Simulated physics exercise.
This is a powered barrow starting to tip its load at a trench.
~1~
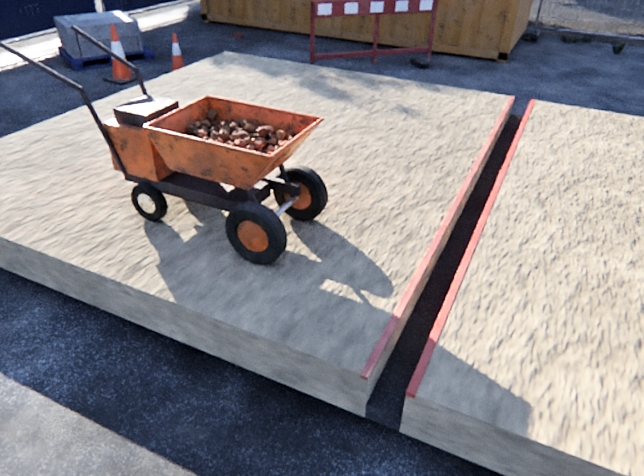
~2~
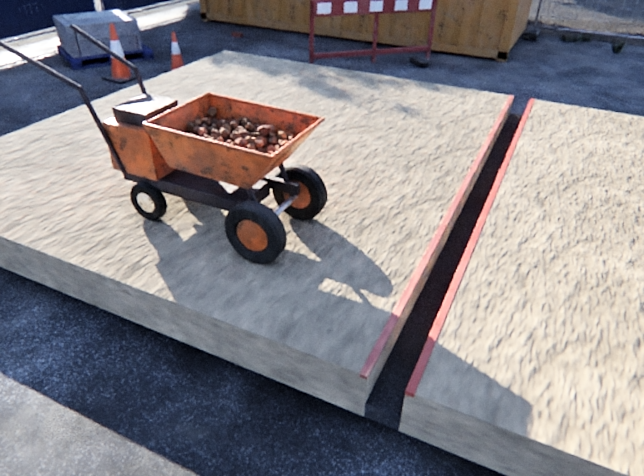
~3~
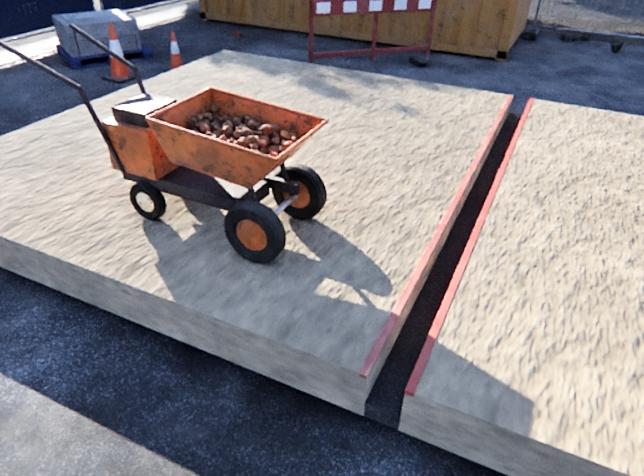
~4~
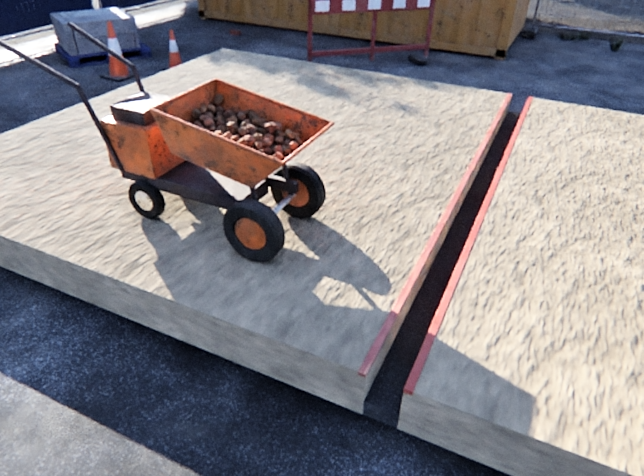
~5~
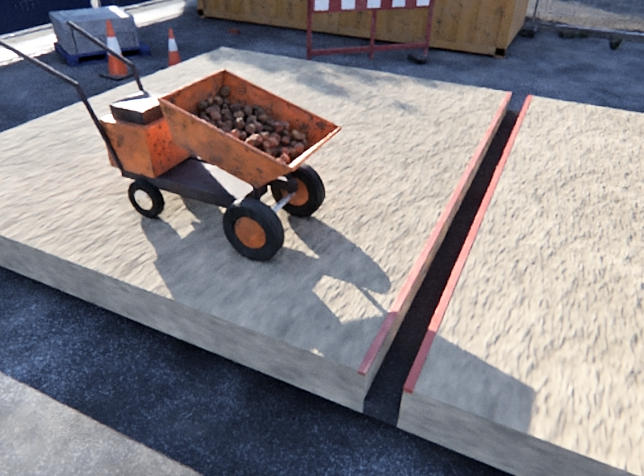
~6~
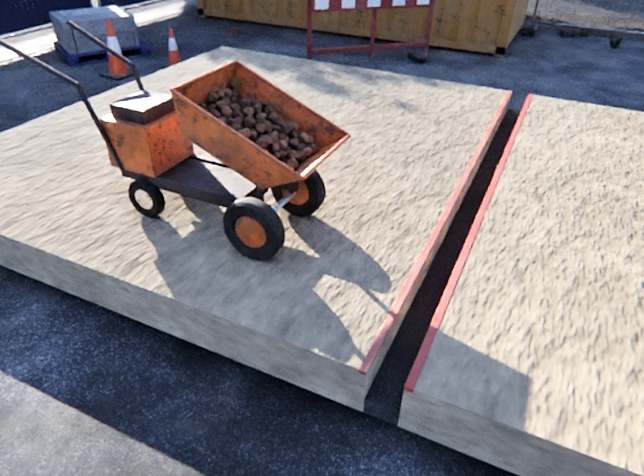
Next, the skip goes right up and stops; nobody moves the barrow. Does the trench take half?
The trench ends with under half of it.
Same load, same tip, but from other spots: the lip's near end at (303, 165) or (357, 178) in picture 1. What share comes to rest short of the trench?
In turn 30 and 0 in a hundred.
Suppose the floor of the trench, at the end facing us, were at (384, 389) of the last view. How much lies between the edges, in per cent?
Some 30 per cent.
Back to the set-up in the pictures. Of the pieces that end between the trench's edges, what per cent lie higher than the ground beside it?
Near 0 %.
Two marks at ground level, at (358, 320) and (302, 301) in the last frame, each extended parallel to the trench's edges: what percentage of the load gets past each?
In turn 60 and 90 in a hundred.
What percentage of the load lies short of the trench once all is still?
Some 55 per cent.
Soon, skip tipped steeply; all in the skip.
A while on, skip tipped right over; about half in the skip; about a third short of the trench; a stray few in or heaped over the trench; a stray few falling.
Towards the end, skip tipped right over; a small part in the skip; about half short of the trench; about a quarter in or heaped over the trench; a stray few beyond it.
Finally, skip tipped right over; a small part in the skip; about half short of the trench; about a third in or heaped over the trench; a stray few beyond it.
